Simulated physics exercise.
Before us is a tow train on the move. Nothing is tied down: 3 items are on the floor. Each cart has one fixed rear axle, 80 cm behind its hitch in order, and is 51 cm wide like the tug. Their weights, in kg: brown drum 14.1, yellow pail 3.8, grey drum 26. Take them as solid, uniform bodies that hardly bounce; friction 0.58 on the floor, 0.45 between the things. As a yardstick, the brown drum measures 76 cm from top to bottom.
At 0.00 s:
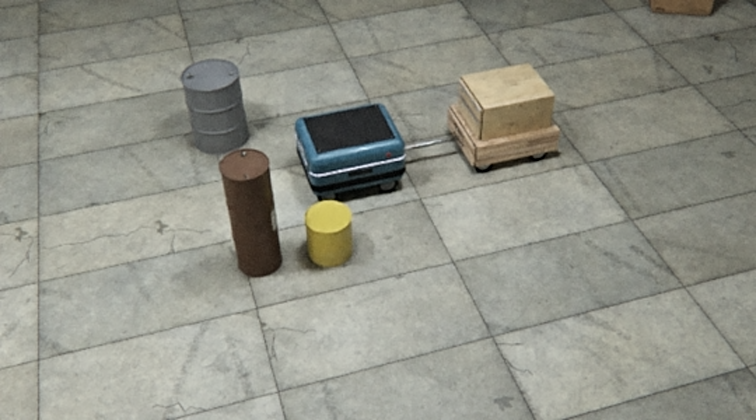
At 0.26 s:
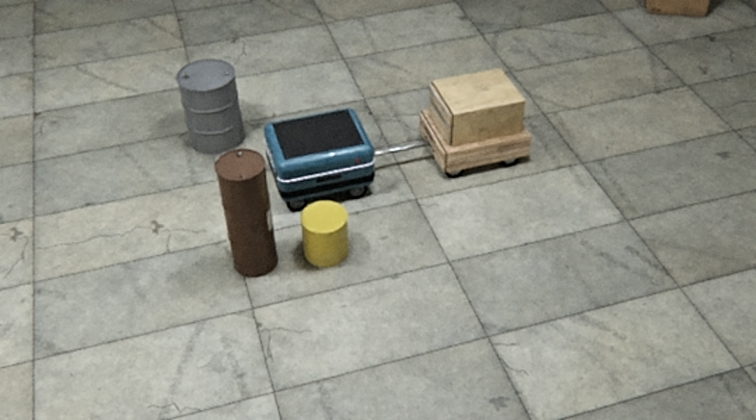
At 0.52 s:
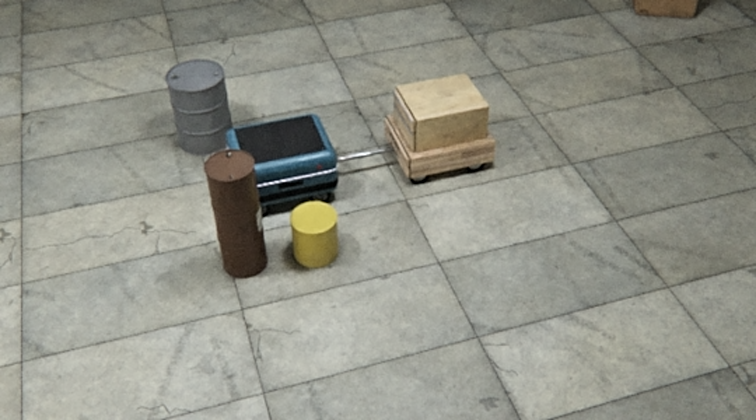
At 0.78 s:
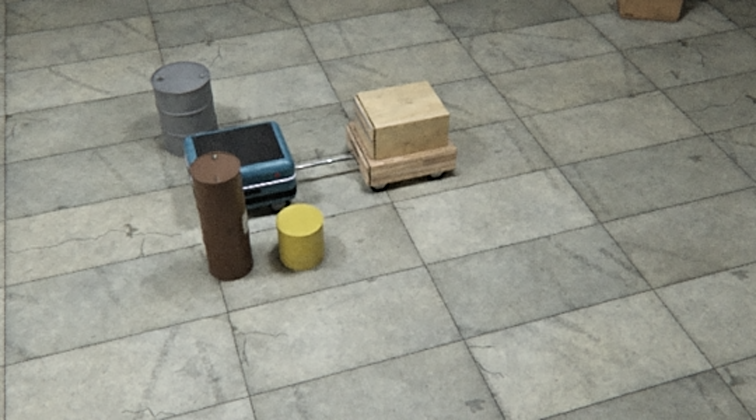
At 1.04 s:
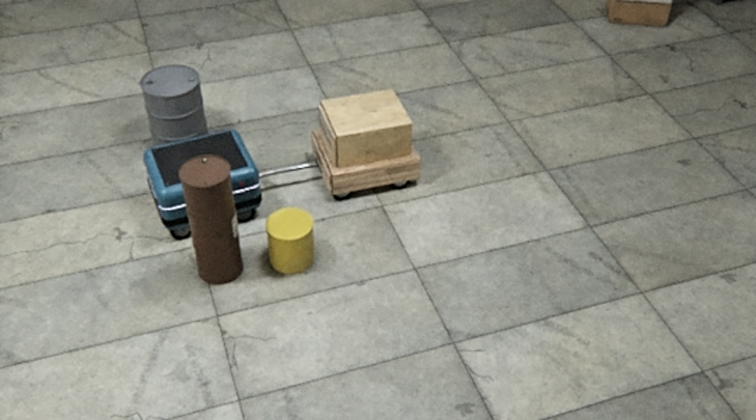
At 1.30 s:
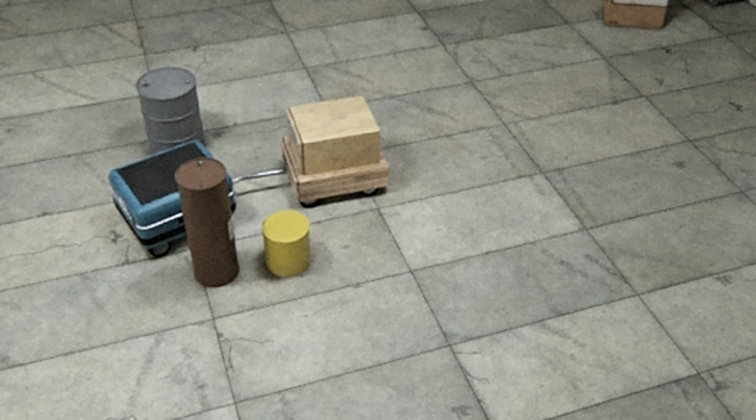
A blue tug pulls a wooden cart left, passing between grey and brown drums.
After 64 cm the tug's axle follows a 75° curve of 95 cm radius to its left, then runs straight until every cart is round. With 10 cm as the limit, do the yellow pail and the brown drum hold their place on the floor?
The yellow pail keeps its place, the brown drum ends elsewhere.
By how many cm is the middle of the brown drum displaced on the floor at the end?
Some 16 cm.
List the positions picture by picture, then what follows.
Tug has run 0 cm; yellow pail (329, 234); brown drum (253, 215), in the first picture.
Tug has run 18 cm; grey drum (212, 107), in the second picture.
Tug has run 36 cm; grey drum (201, 107), in the third picture.
Tug has run 54 cm; grey drum (186, 110), in the fourth picture.
Tug has run 72 cm; grey drum (176, 113), in the fifth picture.
Tug has run 90 cm; yellow pail (287, 244); brown drum (209, 225), in the sixth picture.
By 1.90 s, tug has run 131 cm.
By 2.70 s, tug has run 186 cm.
By 3.50 s, tug has run 242 cm; brown drum 15 cm from its spot near (218, 241).
By 4.50 s, tug has run 310 cm; brown drum 16 cm from its spot near (219, 242).
When it is over (5.7 s), not toppled but over 10 cm from the start, brown drum; the other 2 within 10 cm of the start. End places, in pixels of the last picture, yellow pail near (287, 244), brown drum near (219, 242).
